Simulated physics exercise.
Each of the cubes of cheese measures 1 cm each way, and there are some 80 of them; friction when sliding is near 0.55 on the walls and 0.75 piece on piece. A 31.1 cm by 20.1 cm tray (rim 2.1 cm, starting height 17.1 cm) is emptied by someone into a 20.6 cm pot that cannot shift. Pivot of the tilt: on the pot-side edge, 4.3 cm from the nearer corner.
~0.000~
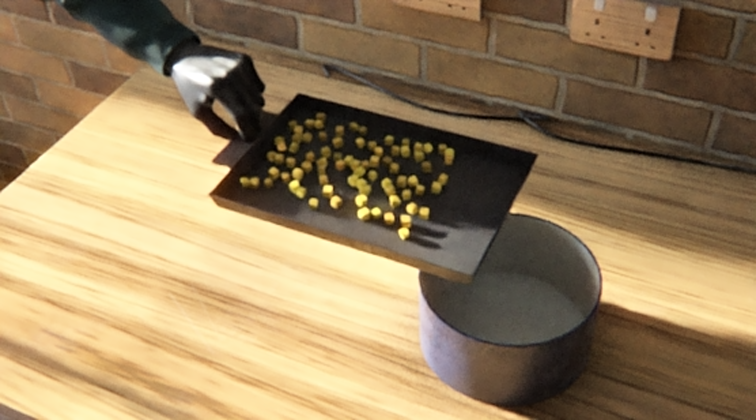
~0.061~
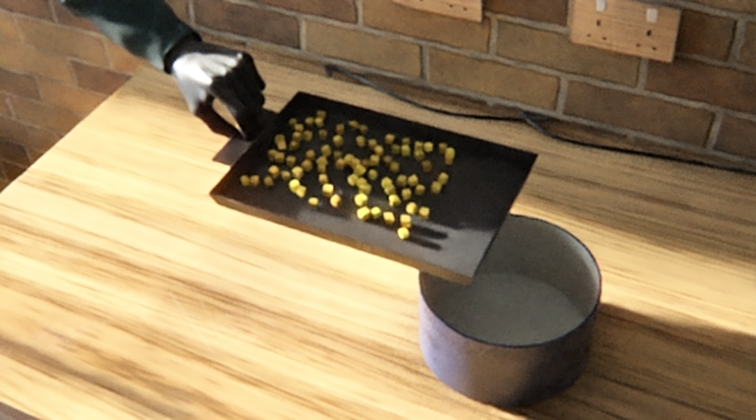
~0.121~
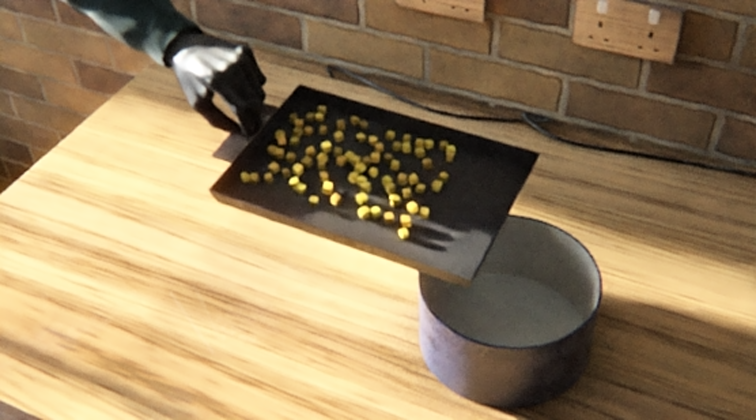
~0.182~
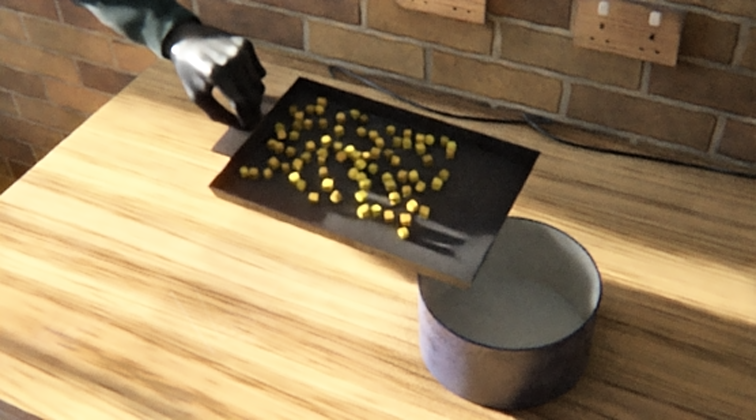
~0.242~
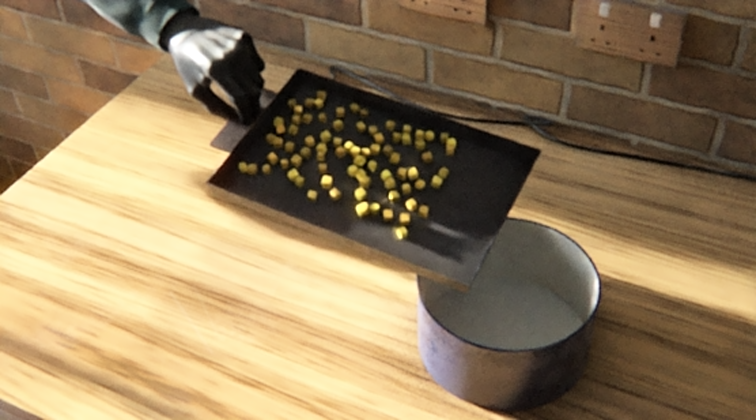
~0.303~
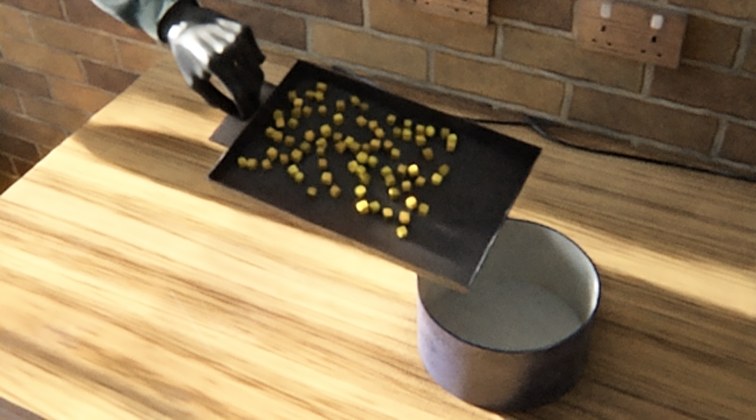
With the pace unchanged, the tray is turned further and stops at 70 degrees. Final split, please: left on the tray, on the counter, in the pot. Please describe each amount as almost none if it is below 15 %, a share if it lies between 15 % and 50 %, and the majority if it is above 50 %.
Result: Tray: Will likely be high. Counter: Will likely be medium. Pot: Will likely be low.
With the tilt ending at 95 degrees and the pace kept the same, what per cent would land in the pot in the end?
Share in the pot: Around 35 %.
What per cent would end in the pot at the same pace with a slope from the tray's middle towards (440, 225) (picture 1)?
Estimate: Some 30 per cent.
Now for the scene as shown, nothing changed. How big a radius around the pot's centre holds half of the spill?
Distance: Roughly 28 cm.
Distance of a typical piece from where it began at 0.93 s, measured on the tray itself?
Displacement on the tray: Roughly 5 cm.
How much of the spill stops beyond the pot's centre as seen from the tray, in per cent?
Some 80 per cent of the spill lies beyond the centre.
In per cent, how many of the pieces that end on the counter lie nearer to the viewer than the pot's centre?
Estimate: Close to 100 per cent of the pieces.
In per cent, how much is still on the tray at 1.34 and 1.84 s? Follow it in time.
The figures go 70 and then 65.
Then, at 0.93 s, tilt 39 degrees; the tray holds 100 %, the pot 0 %.
Then, at 1.34 s, tilt 57 degrees; the tray holds 70 %, the pot 0 %.
After 1.84 s, tilt 70 degrees; the tray holds 65 %, the pot 5 %.
By 3.6 s all is still; tray 60 %, counter 35 %, pot 5 %.
